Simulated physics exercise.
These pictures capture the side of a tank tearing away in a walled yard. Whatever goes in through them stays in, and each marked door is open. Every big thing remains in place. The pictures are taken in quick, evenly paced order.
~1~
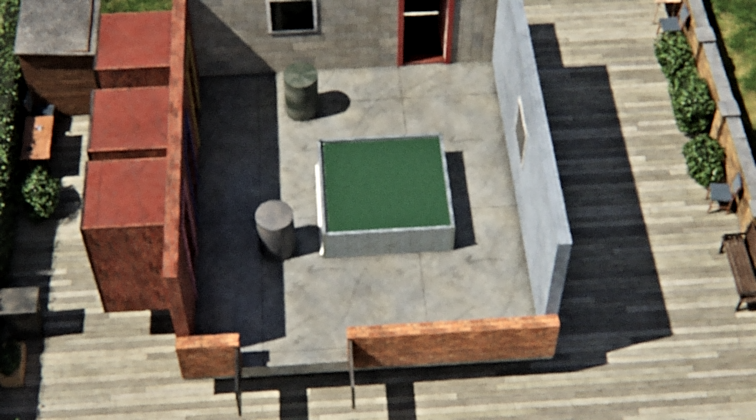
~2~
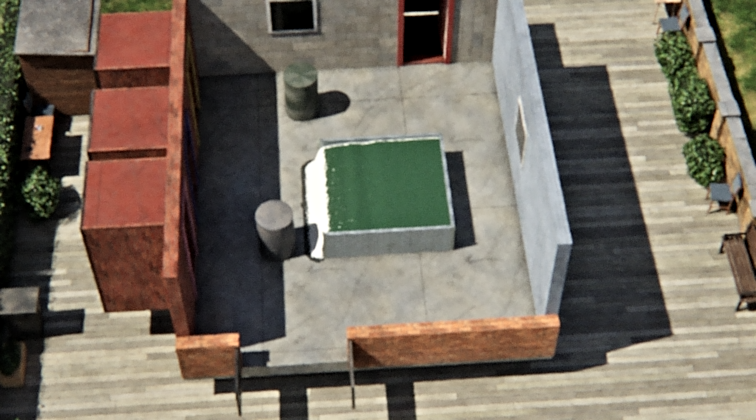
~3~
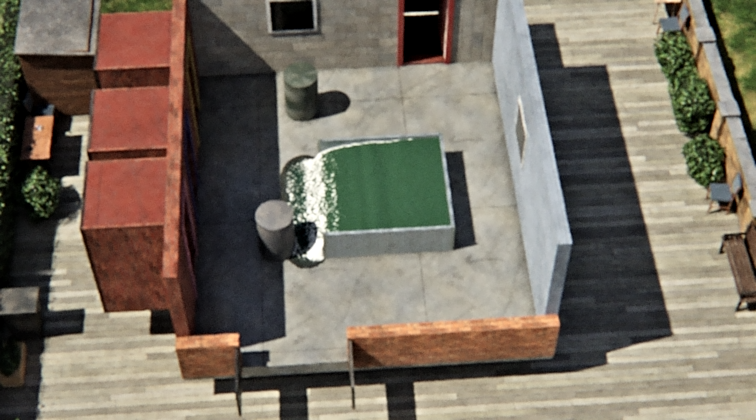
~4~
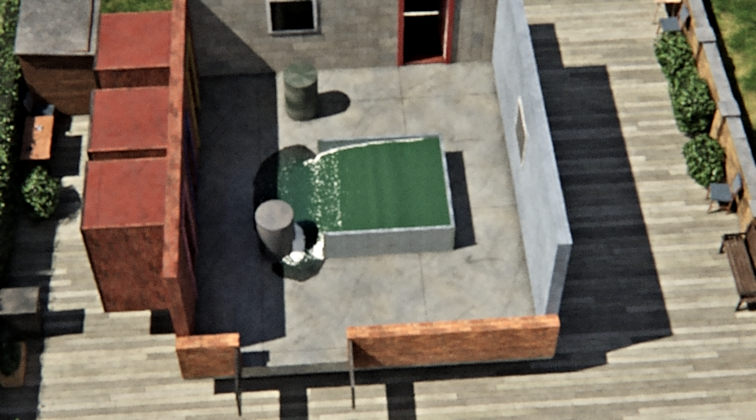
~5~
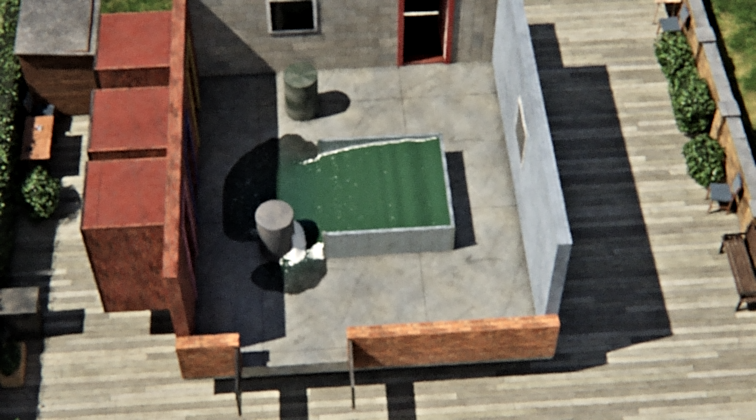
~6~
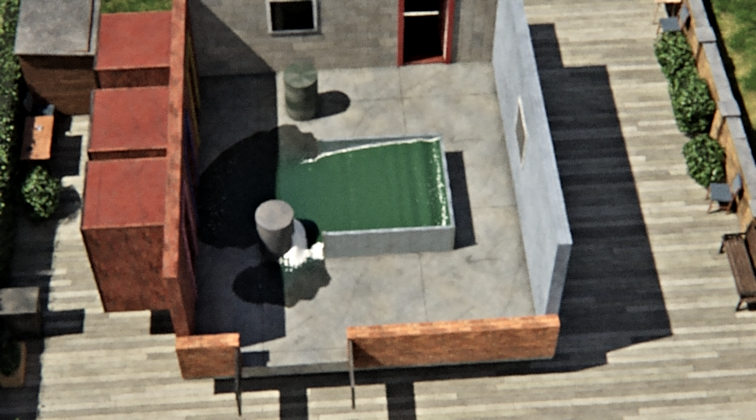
At the start, green water sits still in a rectangular tank inside a walled yard. The tank's left side gives way and water pours out in a white, foamy rush around the nearby grey cylinder, then spreads leftward across the paving as a dark sheet, while the level in the tank drops slightly.
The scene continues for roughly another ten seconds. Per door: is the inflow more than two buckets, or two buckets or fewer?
One by one: The red door will most likely not exceed two buckets; the pink door will most likely not exceed two buckets; the yellow door will most likely exceed two buckets; the blue door will most likely exceed two buckets.
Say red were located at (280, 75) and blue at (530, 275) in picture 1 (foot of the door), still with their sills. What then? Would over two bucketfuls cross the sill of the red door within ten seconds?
Logged - red door ends up higher.
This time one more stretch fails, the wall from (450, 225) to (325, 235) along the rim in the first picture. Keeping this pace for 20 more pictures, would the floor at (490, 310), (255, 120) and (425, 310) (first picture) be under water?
In that order: Wet, free of water, flooded.
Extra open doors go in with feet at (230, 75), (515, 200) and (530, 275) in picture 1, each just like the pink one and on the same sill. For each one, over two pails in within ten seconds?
Exceeds the limit; falls short; falls short.
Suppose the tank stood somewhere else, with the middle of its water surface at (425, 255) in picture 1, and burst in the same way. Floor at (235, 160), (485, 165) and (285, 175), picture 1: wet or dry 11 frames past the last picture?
In that order: Reached by the flood, not reached, reached by the flood.
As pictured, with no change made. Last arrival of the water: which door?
That would be the red one.
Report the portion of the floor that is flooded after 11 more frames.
That works out at 40 %.
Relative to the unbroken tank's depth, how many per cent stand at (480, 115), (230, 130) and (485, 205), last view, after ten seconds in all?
The depths come to near 8, 10 and 6 per cent respectively.
A moment on, water covers 35 % of the floor; the red door not reached, the pink door wet at the sill, nothing in, the yellow door wet at the sill, nothing in, the blue door far over two buckets in.
Next, water covers 40 % of the floor; the red door not reached, the pink door wet at the sill, nothing in, the yellow door under two buckets in, the blue door far over two buckets in.
Then, water covers 50 % of the floor; the red door not reached, the pink door wet at the sill, nothing in, the yellow door over two buckets in, the blue door far over two buckets in.
Later, water covers 70 % of the floor; the red door wet at the sill, nothing in, the pink door wet at the sill, nothing in, the yellow door over two buckets in, the blue door far over two buckets in.
In the end, water covers 95 % of the floor; the red door wet at the sill, nothing in, the pink door wet at the sill, nothing in, the yellow door over two buckets in, the blue door far over two buckets in.
